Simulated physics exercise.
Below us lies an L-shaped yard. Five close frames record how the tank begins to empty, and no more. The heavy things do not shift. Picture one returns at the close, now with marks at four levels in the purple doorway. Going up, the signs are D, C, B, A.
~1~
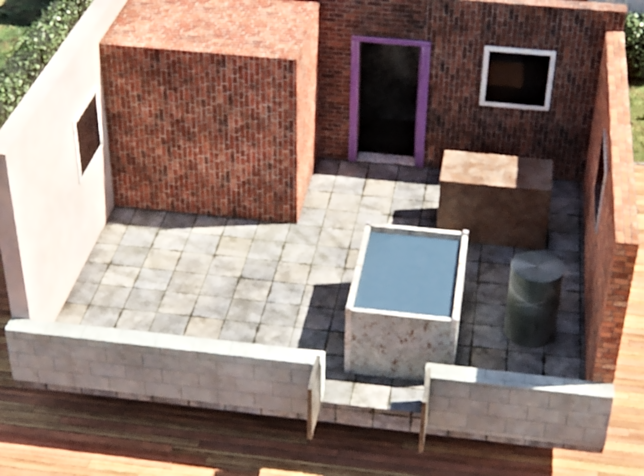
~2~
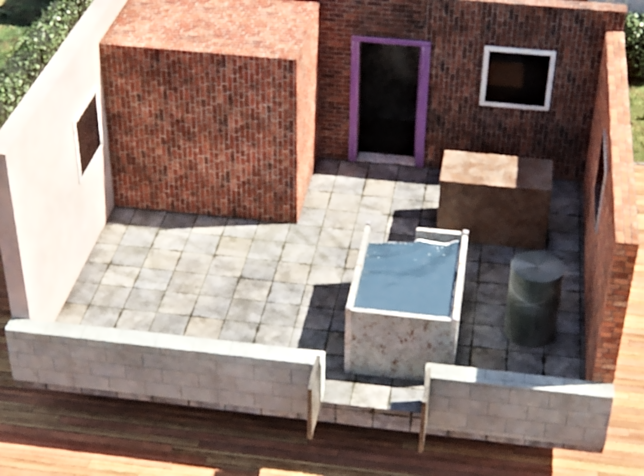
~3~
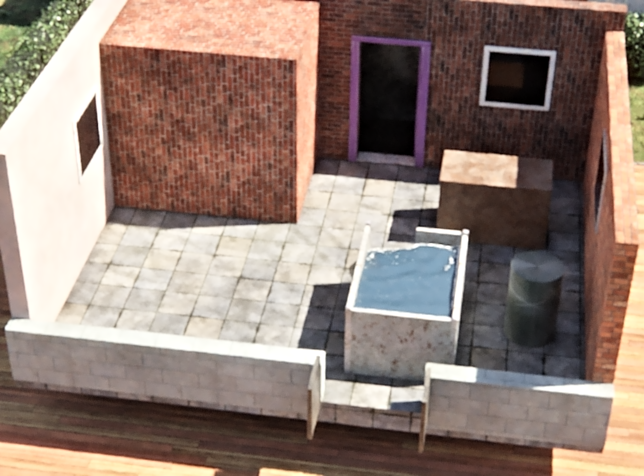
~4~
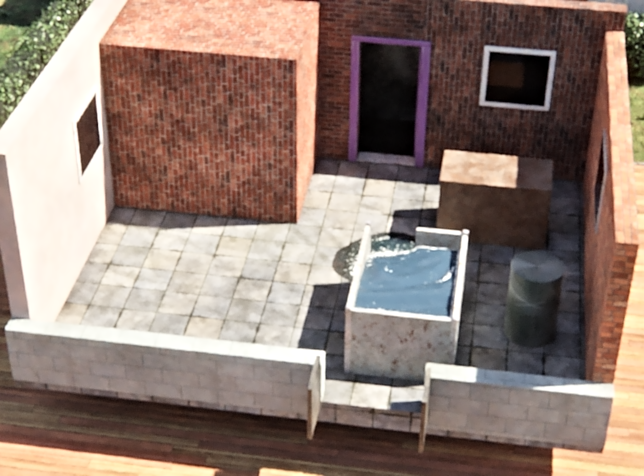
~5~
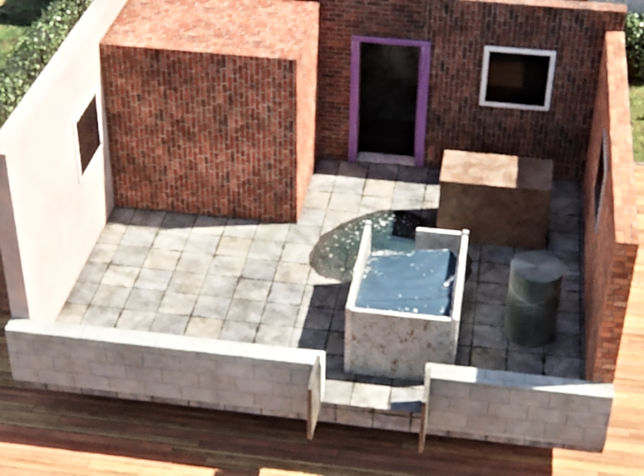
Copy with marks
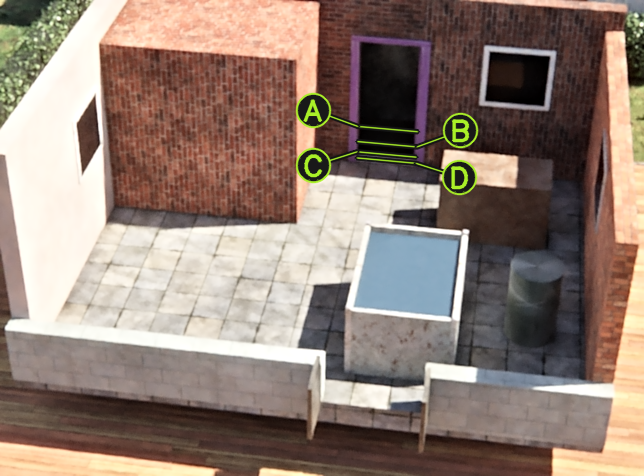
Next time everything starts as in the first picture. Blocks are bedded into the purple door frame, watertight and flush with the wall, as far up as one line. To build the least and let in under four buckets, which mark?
Choose B.
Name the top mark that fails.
Here it is mark C.
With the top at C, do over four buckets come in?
Yes, that goes wrong.
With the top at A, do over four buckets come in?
No, that is safe.
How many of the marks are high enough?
Two.
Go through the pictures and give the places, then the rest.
Water in the tank at rest, its middle at (409, 275); foot of the purple doorway at (386, 163); open gate at (376, 354).
Water covers 1 % of the ground, its front hidden from here.
Water covers 2 % of the ground, its front hidden from here.
Water covers 5 % of the ground and shows as far out as (345, 267).
Water covers 11 % of the ground and shows as far out as (379, 213).
On the marked copy, A at (387, 129); B at (387, 144); C at (386, 154); D at (386, 160); from the bottom up D, C, B, A.
With A, nothing gets over.
With B, a splash gets over, under a bucket.
With C, about 8 bucketfuls get in.
With D, dozens of bucketfuls pour in.
